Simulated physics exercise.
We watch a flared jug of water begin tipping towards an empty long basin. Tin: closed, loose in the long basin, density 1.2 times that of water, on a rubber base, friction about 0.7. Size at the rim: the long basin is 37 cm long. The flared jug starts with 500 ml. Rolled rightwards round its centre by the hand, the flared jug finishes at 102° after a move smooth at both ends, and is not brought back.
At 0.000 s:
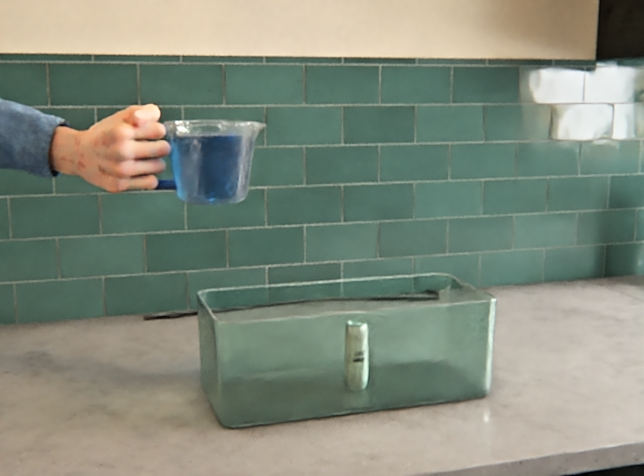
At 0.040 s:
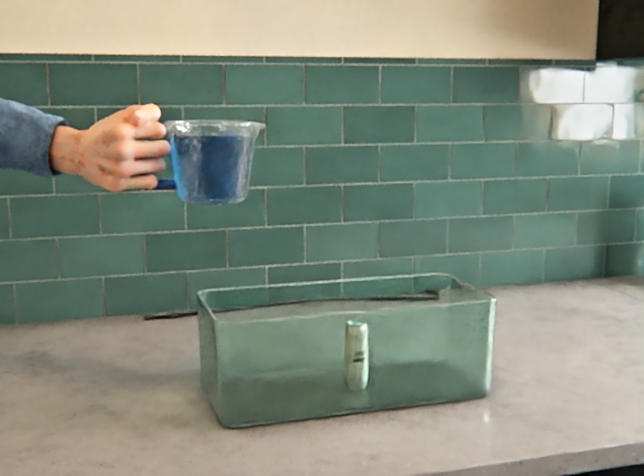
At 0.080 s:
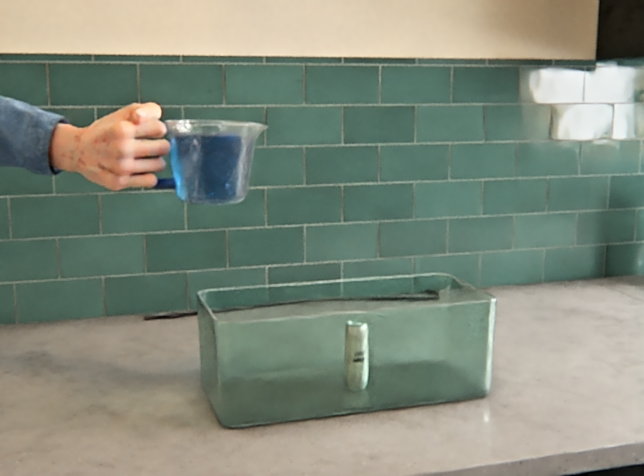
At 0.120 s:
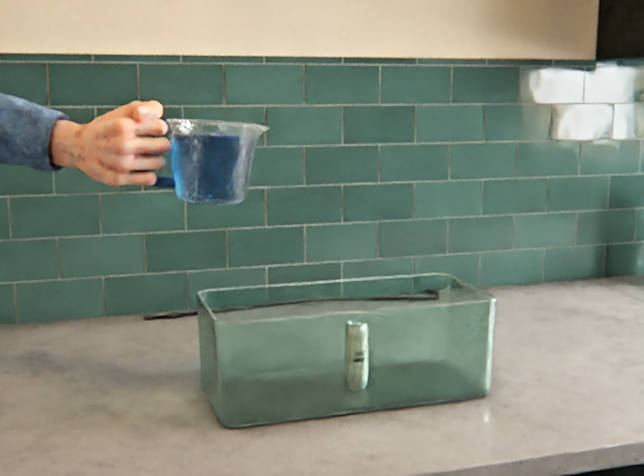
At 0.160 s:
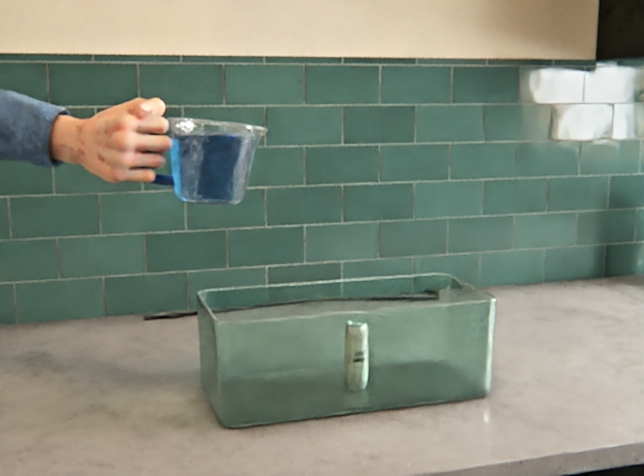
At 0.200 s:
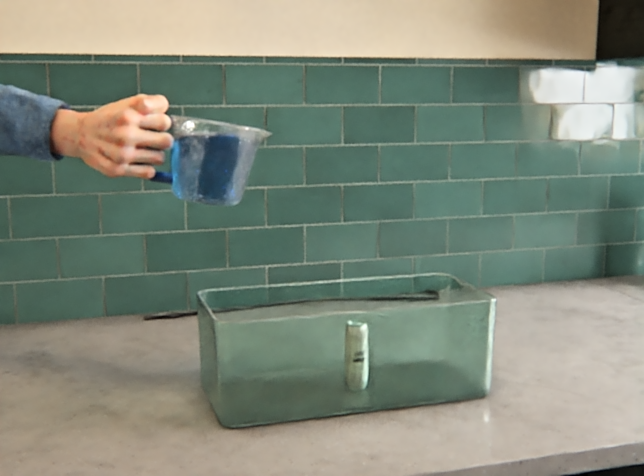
Measuring jug of blue liquid, held by a hand at left, tilting slightly rightwards above a long clear basin on a counter.
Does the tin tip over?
No, it stays on its base.
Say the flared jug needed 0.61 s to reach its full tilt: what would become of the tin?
Then it holds its balance.
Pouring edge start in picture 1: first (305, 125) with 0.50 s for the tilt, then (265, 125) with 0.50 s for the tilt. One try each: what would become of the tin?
Try 1: Tipped over; try 2: Still standing.
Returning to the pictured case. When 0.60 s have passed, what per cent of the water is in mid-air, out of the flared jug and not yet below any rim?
My guess is roughly 24 %.
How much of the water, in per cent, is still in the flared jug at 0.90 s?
Close to 14 percent of the total.
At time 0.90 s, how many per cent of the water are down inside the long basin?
Near 62 per cent of the total.
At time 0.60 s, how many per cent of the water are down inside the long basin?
I'd estimate some 5 percent of the liquid.
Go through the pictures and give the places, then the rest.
It leans 0°; its right rim is at (267, 123); the water meets the walls at (168, 135) and (252, 134); the long basin's rim runs from (206, 308) to (472, 287); the tin's top is at (356, 325), in the first frame.
It leans 0°; its right rim is at (267, 124); the water meets the walls at (168, 135) and (252, 134), in the second frame.
It leans 1°; its right rim is at (268, 125); the water meets the walls at (169, 134) and (252, 134), in the third frame.
It leans 3°; its right rim is at (269, 127); the water meets the walls at (170, 134) and (253, 135), in the fourth frame.
It leans 6°; its right rim is at (270, 129); the water meets the walls at (172, 134) and (254, 136), in the fifth frame.
It leans 9°; its right rim is at (272, 133); the water meets the walls at (172, 135) and (258, 136), in the sixth frame.
By 0.60 s the tilt is 64° and 70 per cent is still to pour; the tin stands where it began.
By 0.90 s the tilt is 97° and 14 per cent is still to pour; the tin stands where it began.
By 1.21 s the tilt is 102° and 0 per cent is still to pour; the tin stands where it began.
By 1.54 s the tilt is 102° and 0 per cent is still to pour; the tin stands where it began.
At rest the tin stands where it began.
